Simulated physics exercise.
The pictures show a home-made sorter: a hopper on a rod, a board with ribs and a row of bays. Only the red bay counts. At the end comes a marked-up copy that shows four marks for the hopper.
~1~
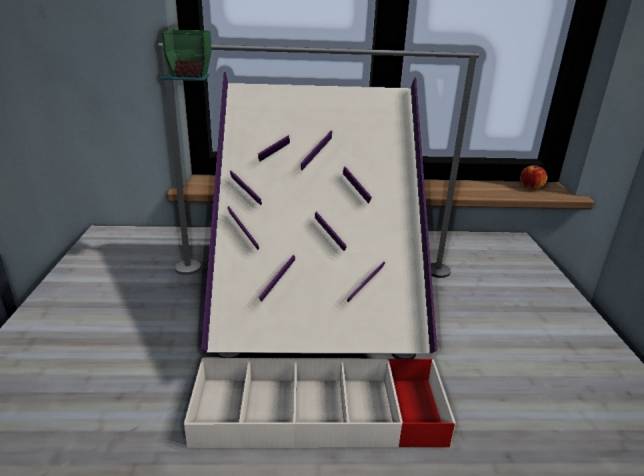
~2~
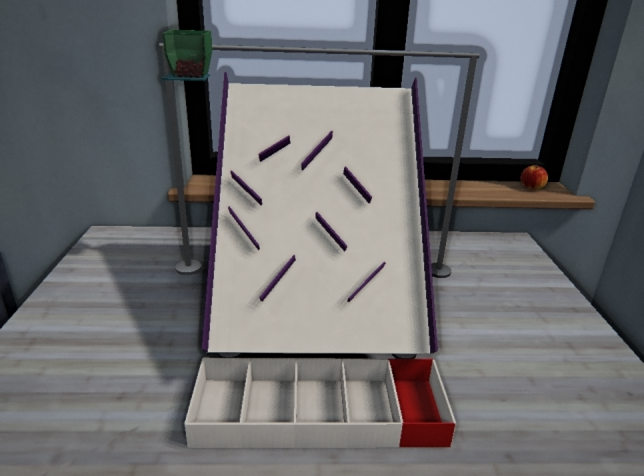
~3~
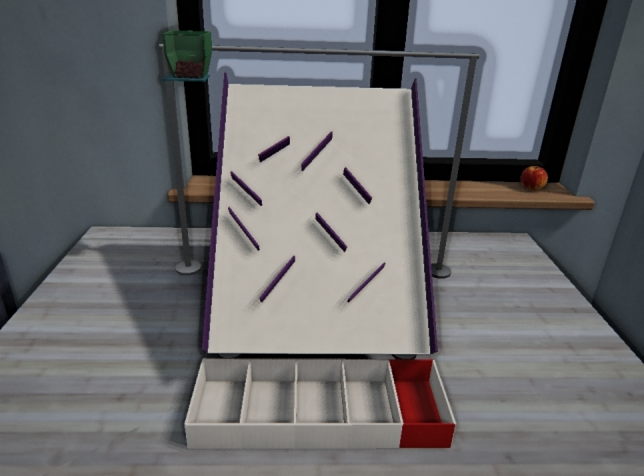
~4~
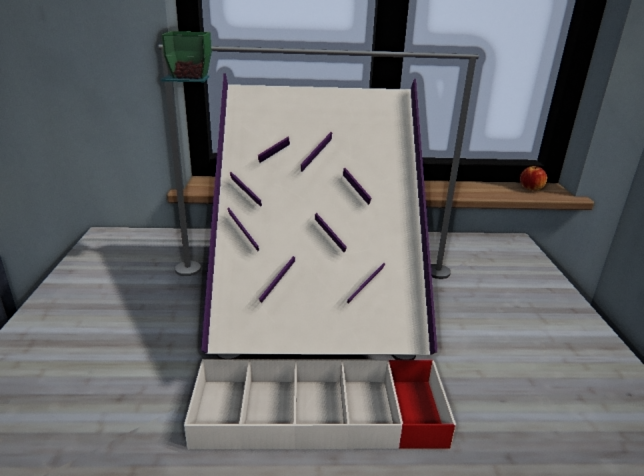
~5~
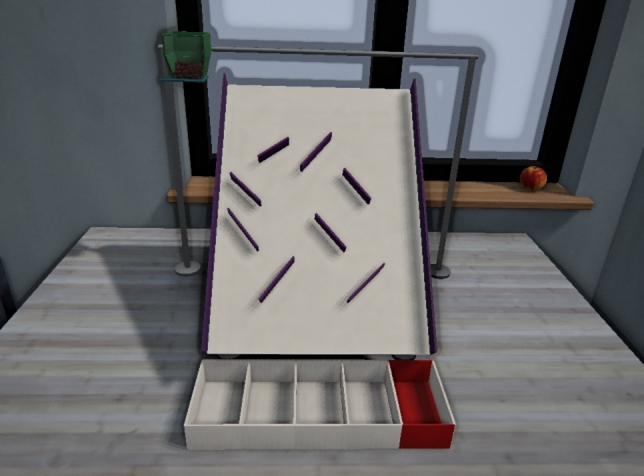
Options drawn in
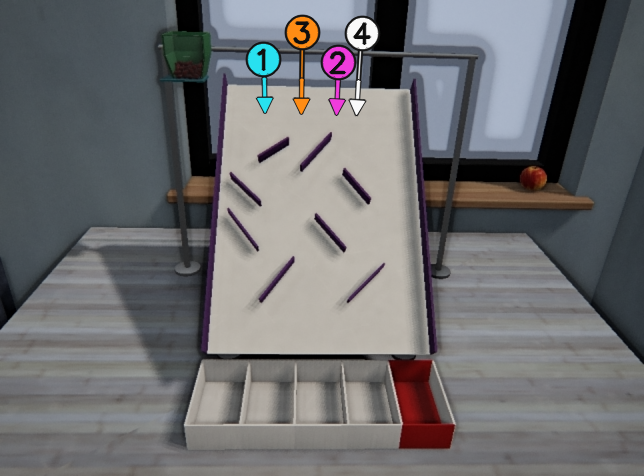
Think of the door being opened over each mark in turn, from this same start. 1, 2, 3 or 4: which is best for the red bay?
4 beats the others.
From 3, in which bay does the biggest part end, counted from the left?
The first from the left.
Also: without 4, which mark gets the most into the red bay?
2.
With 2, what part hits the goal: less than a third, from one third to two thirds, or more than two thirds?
From one third to two thirds.
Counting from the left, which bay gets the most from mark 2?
The fifth.
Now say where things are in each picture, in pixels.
Hopper at (190, 68), kidney beans, door shut, in the first picture.
Ribs (259, 155) to (290, 136), (302, 164) to (332, 131), (231, 171) to (261, 199), in the second picture.
Ribs (345, 167) to (372, 198), (228, 207) to (258, 246), (316, 213) to (347, 247), in the third picture.
Ribs (260, 299) to (294, 256), (349, 300) to (385, 263), in the fourth picture.
Red bay at (427, 435), number 5 of 5 from the left, in the fifth picture.
On the marked copy, mark 1 meets the board at (264, 107); mark 2 meets the board at (336, 109); mark 3 meets the board at (301, 108); mark 4 meets the board at (356, 109).
With 1, none in the red bay, most in other bays, a small part held on the board.
With 2, about half in the red bay, about half in other bays.
With 3, none in the red bay, all in other bays.
With 4, most in the red bay, a small part in other bays, a stray few outside the box.
